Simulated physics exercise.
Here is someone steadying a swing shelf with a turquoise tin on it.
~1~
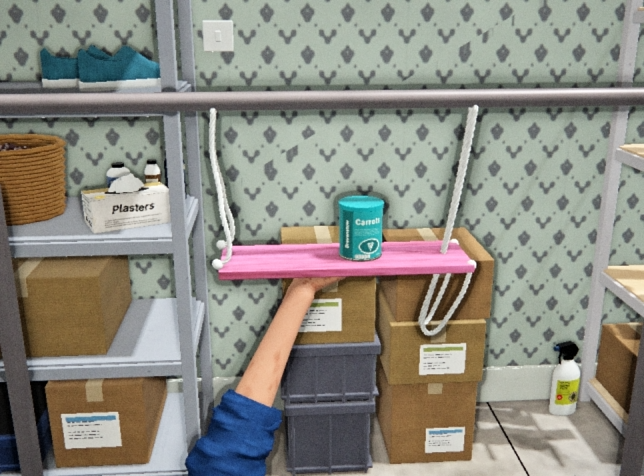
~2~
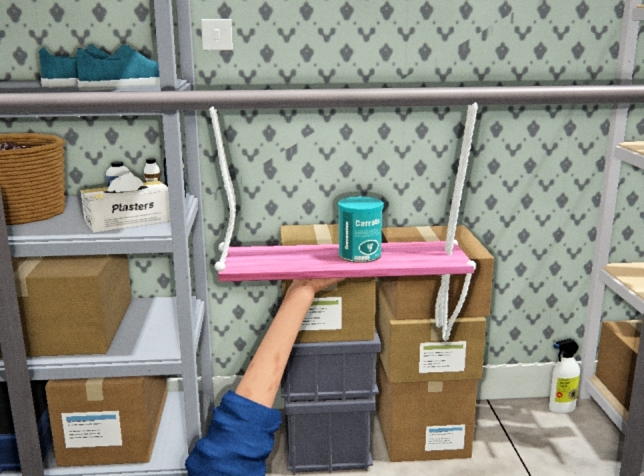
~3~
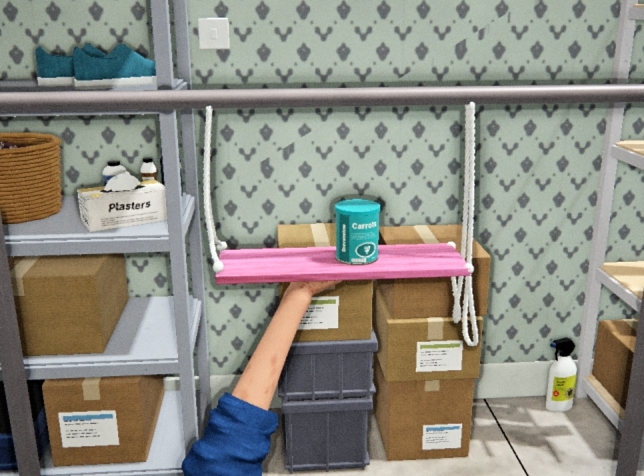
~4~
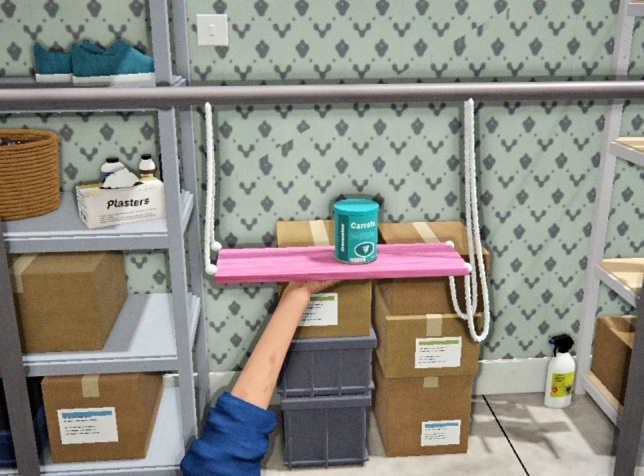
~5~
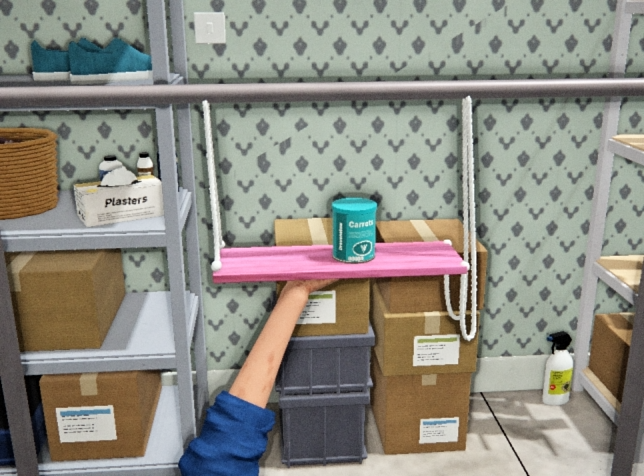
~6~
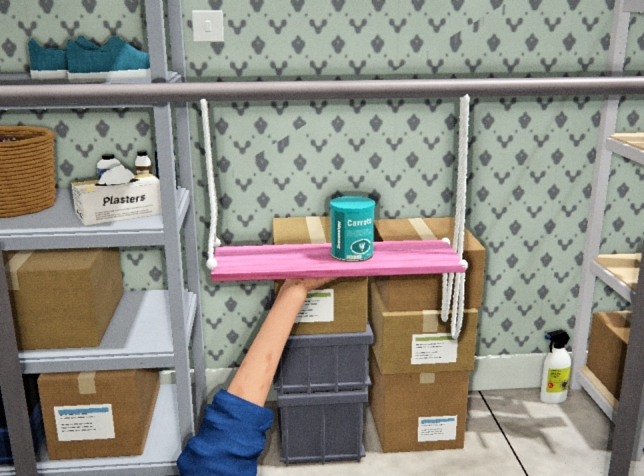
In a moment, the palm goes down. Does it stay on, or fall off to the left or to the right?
Leaves by the right.
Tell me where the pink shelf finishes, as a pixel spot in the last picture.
About (274, 335).
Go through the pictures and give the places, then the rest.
In the first frame, turquoise tin (361, 228); pink shelf (348, 272).
In the second frame, turquoise tin (360, 230).
In the third frame, turquoise tin (357, 232).
In the fourth frame, turquoise tin (356, 232); pink shelf (344, 276).
In the fifth frame, turquoise tin (354, 231).
In the sixth frame, turquoise tin (352, 229); pink shelf (340, 273); left cords almost straight; right cords slack, hanging in a loop.
Then, 0.78 s after the last picture, board tipped 41° down to the right; tin on the floor.
Then, 1.40 s after the last picture, board tipped 44° down to the right; tin on the floor.
At rest, board tipped 43° down to the right; tin on the floor. The turquoise tin tumbles from the right end.
